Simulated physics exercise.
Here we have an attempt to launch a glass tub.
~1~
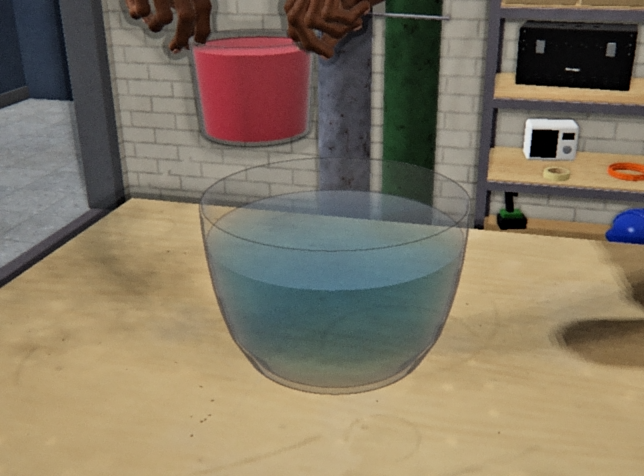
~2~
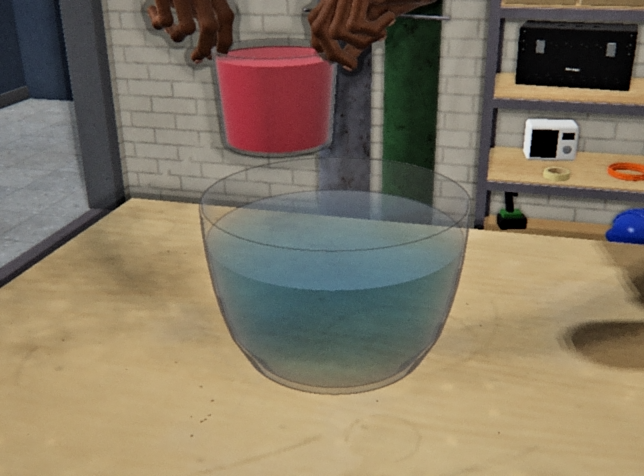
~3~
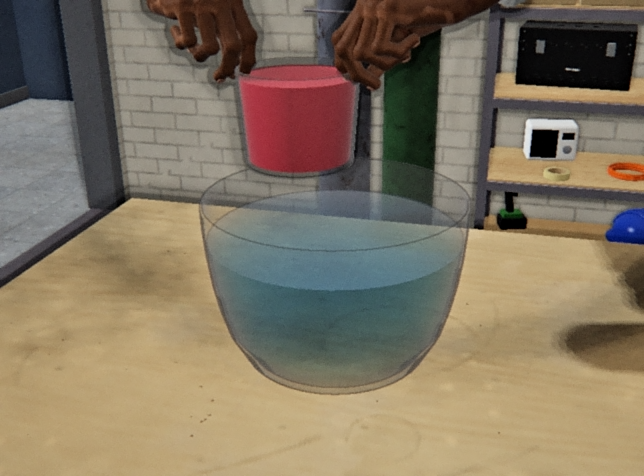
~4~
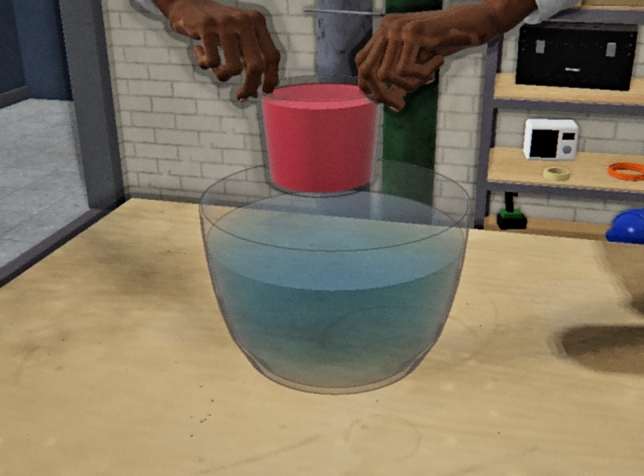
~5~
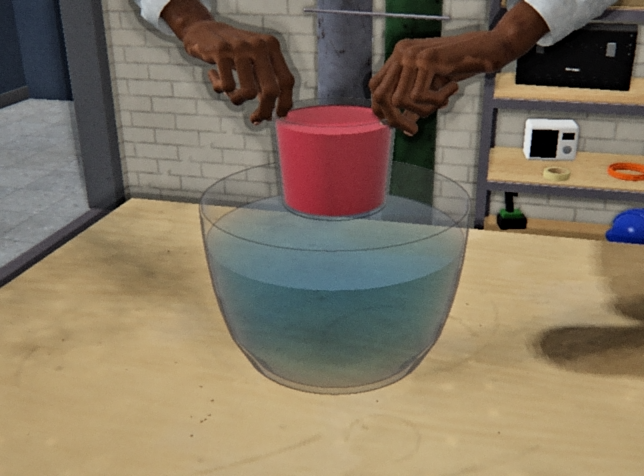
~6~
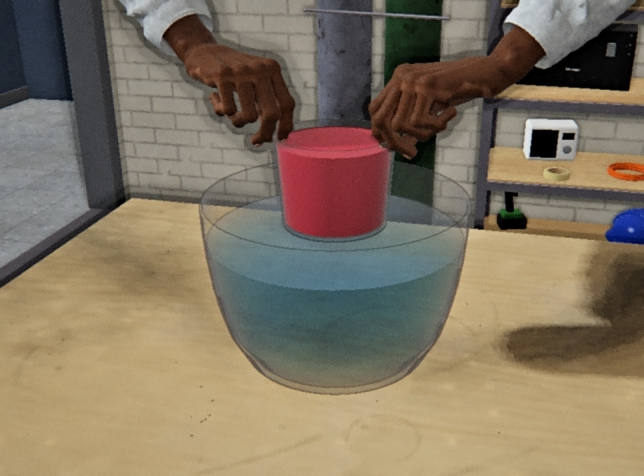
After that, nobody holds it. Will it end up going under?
Yes, it goes down.
Shortly, the tub dips into the water.
Then, water pours in over its rim.
At the finish, the tub lies on the bottom.
